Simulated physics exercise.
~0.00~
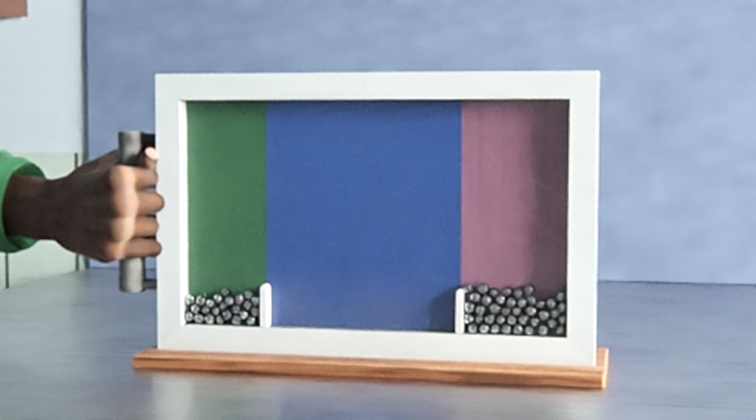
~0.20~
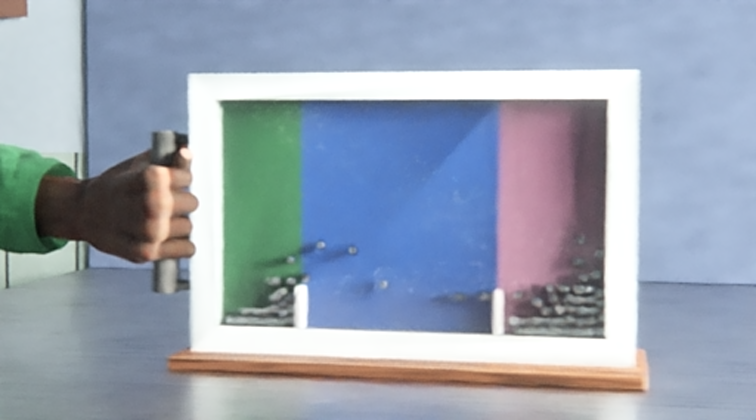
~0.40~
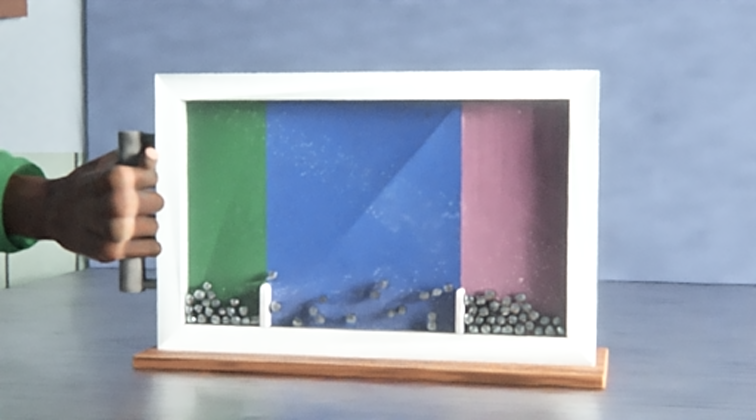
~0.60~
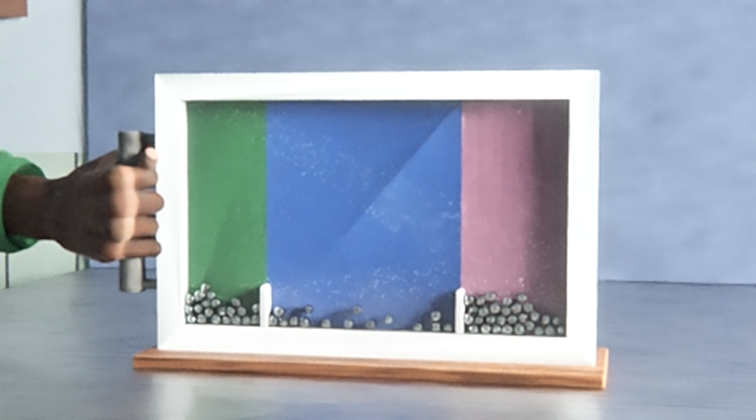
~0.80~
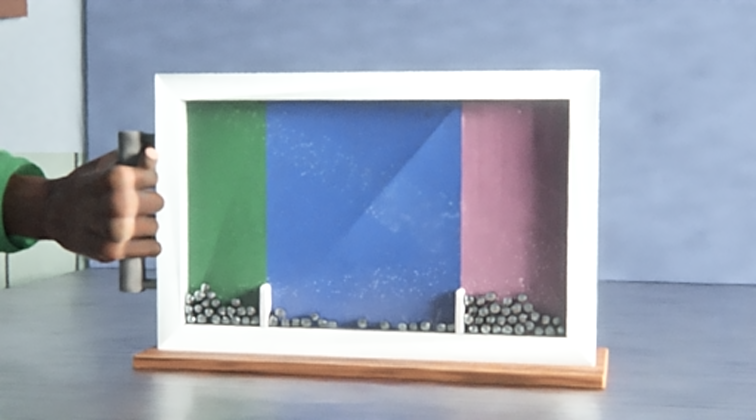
A white-framed upright box on a wooden base stands on a grey counter before a blue wall, seen from the front by a still camera. Its back is painted green at left, blue in the wide middle and pink at right, and small steel balls lie heaped behind low white dividers in the green and pink strips. A dark-skinned hand in a green sleeve grips the handle at left and slides the box a little to the right, then back to its start. The balls pile rightward and some hop the dividers into the blue. They settle, a thin row lying across the blue floor between the two remaining heaps.
